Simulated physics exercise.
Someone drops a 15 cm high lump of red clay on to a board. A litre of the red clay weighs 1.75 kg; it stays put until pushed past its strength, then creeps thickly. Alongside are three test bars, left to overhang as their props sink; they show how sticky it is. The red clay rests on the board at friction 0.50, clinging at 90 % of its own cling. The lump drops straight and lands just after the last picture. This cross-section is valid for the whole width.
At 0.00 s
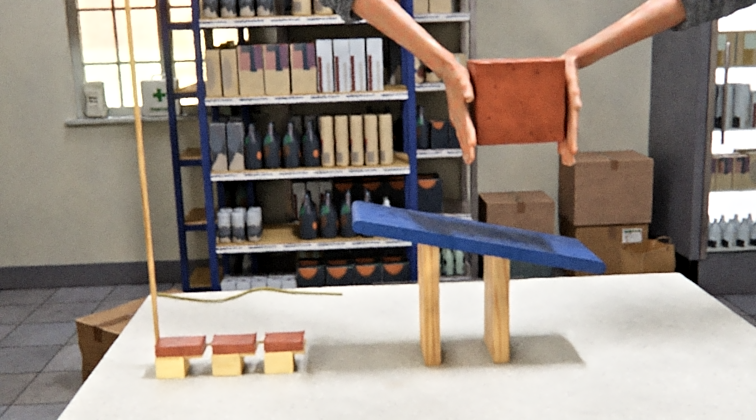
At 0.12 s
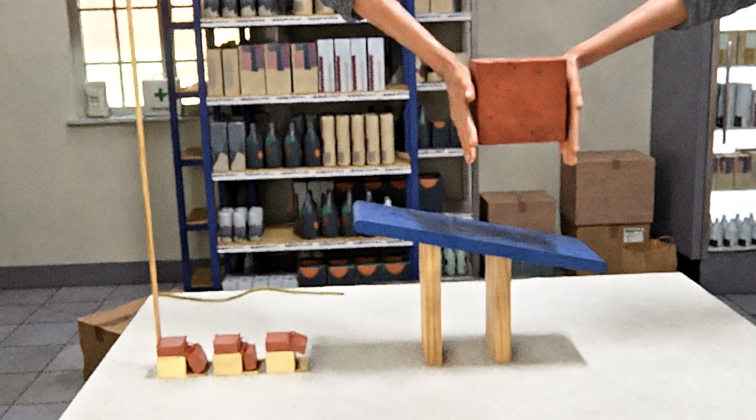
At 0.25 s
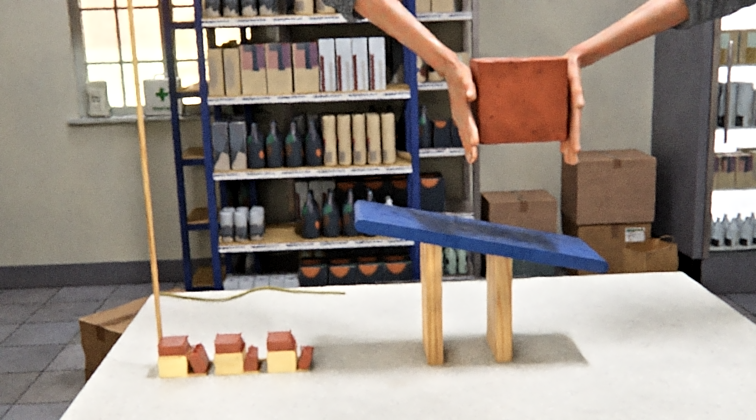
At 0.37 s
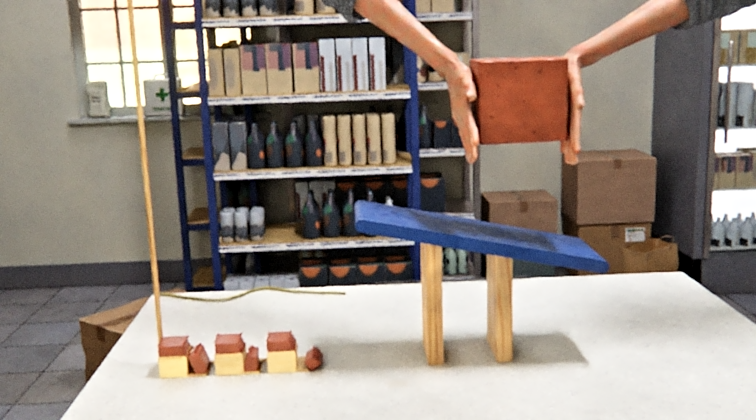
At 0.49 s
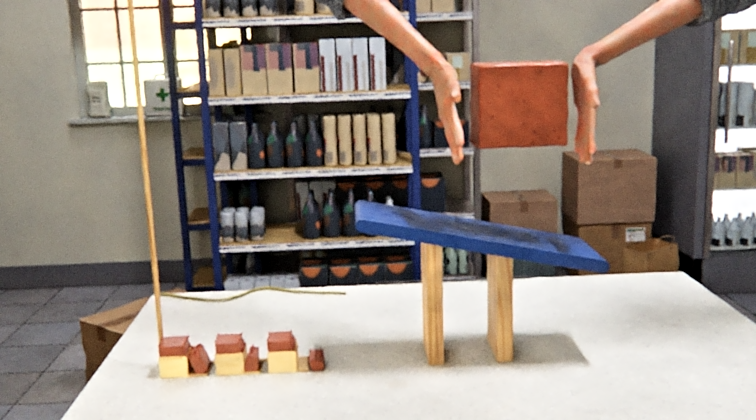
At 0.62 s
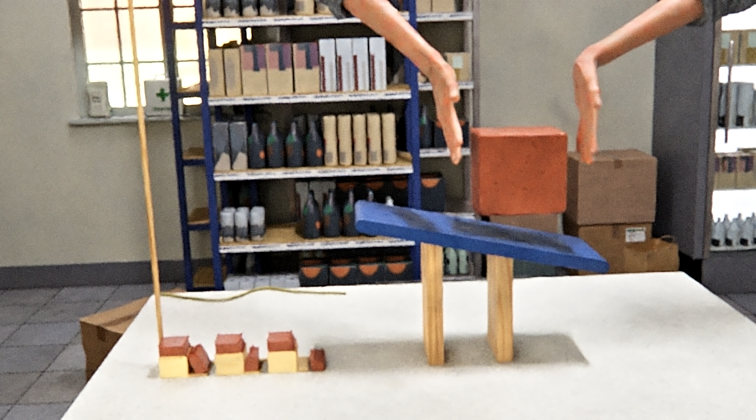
The overhanging ends of three small red bars broke down beside their yellow blocks, then two hands let go of a red clay block, which dropped straight toward a sloping blue board on wooden posts.
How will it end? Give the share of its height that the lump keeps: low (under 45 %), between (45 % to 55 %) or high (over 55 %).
The share of its height that the lump keeps is between, 45 % to 55 %.
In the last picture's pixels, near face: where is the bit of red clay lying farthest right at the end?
(608, 256) or thereabouts.
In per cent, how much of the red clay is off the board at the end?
Off the board: About 25 %.
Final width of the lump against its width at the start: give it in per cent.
About 200 per cent.
After 0.73 s, it stands 53 % of its first height and none has gone off the board.
After 0.86 s, it stands 49 % of its first height and none has gone off the board.
After 1.00 s, it stands 49 % of its first height and 24 % has gone off the board.
After 1.13 s, it stands 49 % of its first height and 25 % has gone off the board.
After 1.23 s, at the end, it stands 49 % of its first height and 25 % has gone off the board.
